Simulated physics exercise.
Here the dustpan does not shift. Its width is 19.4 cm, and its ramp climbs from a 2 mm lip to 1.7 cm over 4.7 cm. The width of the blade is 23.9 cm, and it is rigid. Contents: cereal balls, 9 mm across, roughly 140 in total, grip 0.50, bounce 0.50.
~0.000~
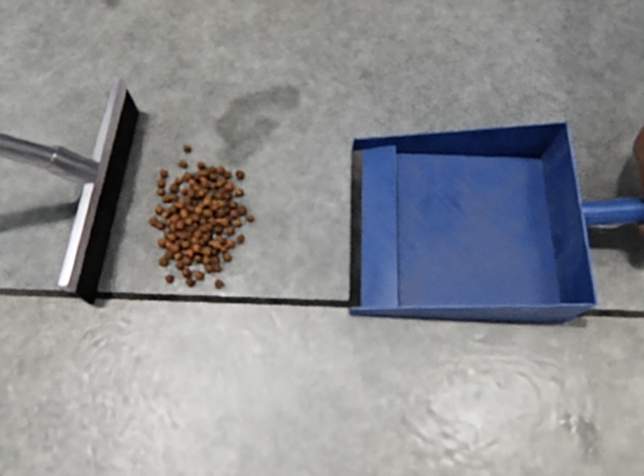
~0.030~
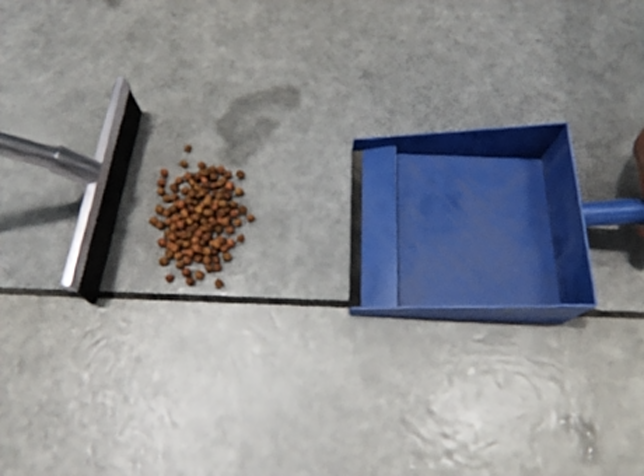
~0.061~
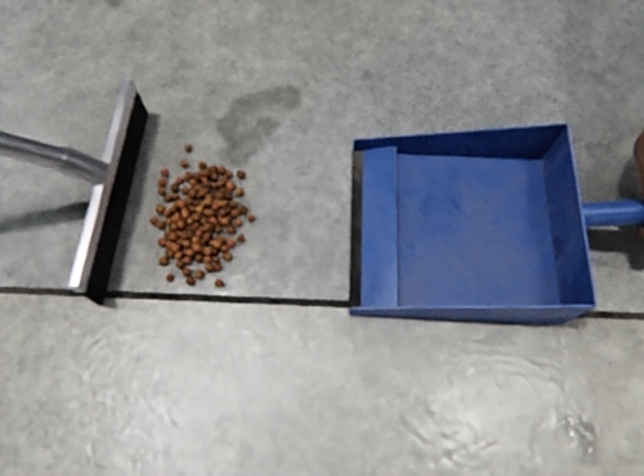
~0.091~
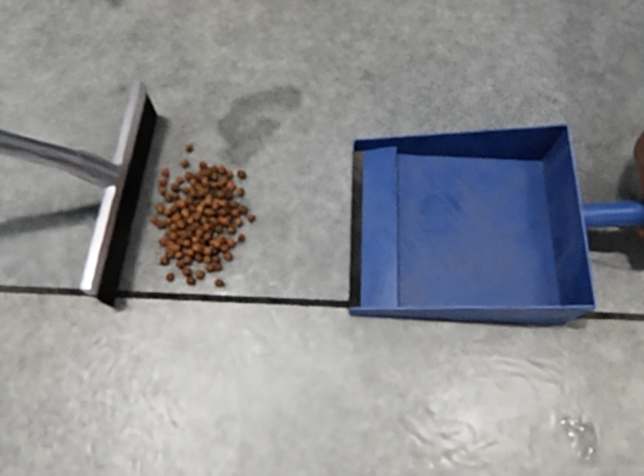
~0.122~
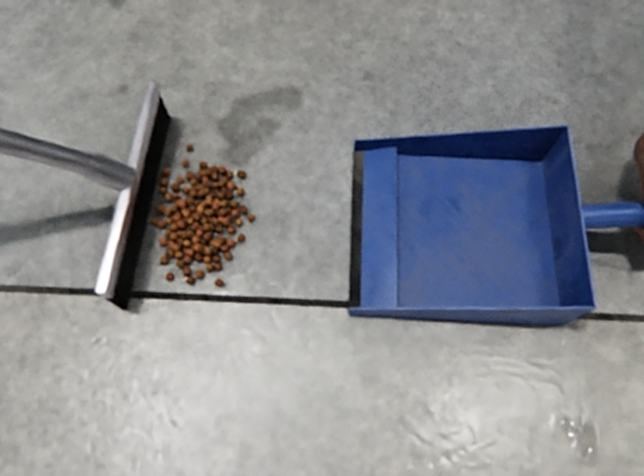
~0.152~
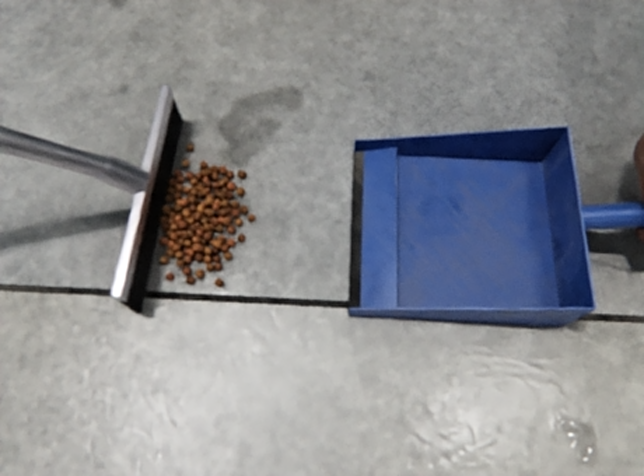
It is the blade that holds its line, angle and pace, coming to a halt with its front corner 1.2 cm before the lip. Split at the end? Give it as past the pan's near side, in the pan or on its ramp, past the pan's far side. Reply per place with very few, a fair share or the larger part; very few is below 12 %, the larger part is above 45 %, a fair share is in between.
Near side: Very few; pan: The larger part; far side: Very few.
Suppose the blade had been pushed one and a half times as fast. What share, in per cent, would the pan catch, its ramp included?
Then around 60 per cent.
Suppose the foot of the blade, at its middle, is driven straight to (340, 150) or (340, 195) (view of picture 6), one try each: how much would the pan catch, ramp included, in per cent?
About 35 and 50 per cent.
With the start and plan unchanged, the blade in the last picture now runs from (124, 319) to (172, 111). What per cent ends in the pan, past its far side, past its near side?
You'd see pan at 35, far at 0 and near at 25.
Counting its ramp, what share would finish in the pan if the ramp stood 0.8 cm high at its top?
Then about 65 per cent.
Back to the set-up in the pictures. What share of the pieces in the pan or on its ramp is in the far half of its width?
Around 30 in a hundred.
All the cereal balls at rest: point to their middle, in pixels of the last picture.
Resting centre estimate: Around (360, 251).
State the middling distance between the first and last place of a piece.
It works out to roughly 18 cm.
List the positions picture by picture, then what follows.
Blade from (69, 286) to (121, 86), moved 0.0 cm, 0 of the pieces shifted so far; middle of the pieces at (200, 218); pan at (469, 231), in the first picture.
Blade from (72, 286) to (124, 86), moved 0.2 cm, 0 of the pieces shifted so far; middle of the pieces at (200, 218), in the second picture.
Blade from (79, 287) to (131, 87), moved 0.9 cm, 0 of the pieces shifted so far; middle of the pieces at (201, 218), in the third picture.
Blade from (90, 289) to (141, 89), moved 2.1 cm, 0 of the pieces shifted so far; middle of the pieces at (201, 217), in the fourth picture.
Blade from (106, 292) to (155, 92), moved 3.6 cm, 0 of the pieces shifted so far; middle of the pieces at (201, 217), in the fifth picture.
Blade from (121, 296) to (168, 95), moved 5.1 cm, 7 of the pieces shifted so far; middle of the pieces at (201, 217); pan at (469, 234). Its pace works out near 0.50 m/s, heading 12 degrees towards the viewer's side, in the sixth picture.
After 0.36 s, middle of the blade 11 cm from the lip; 0 % over the lip, far side 0 %, near side 0 %.
After 0.49 s, middle of the blade 5 cm from the lip; 5 % over the lip, far side 0 %, near side 5 %.
After 0.75 s, middle of the blade 2 cm from the lip; 55 % over the lip, far side 0 %, near side 5 %.
By 1.2 s all is still; near side 5 %, pan 55 %, far side 0 %, in front of the lip or behind the blade 35 %.
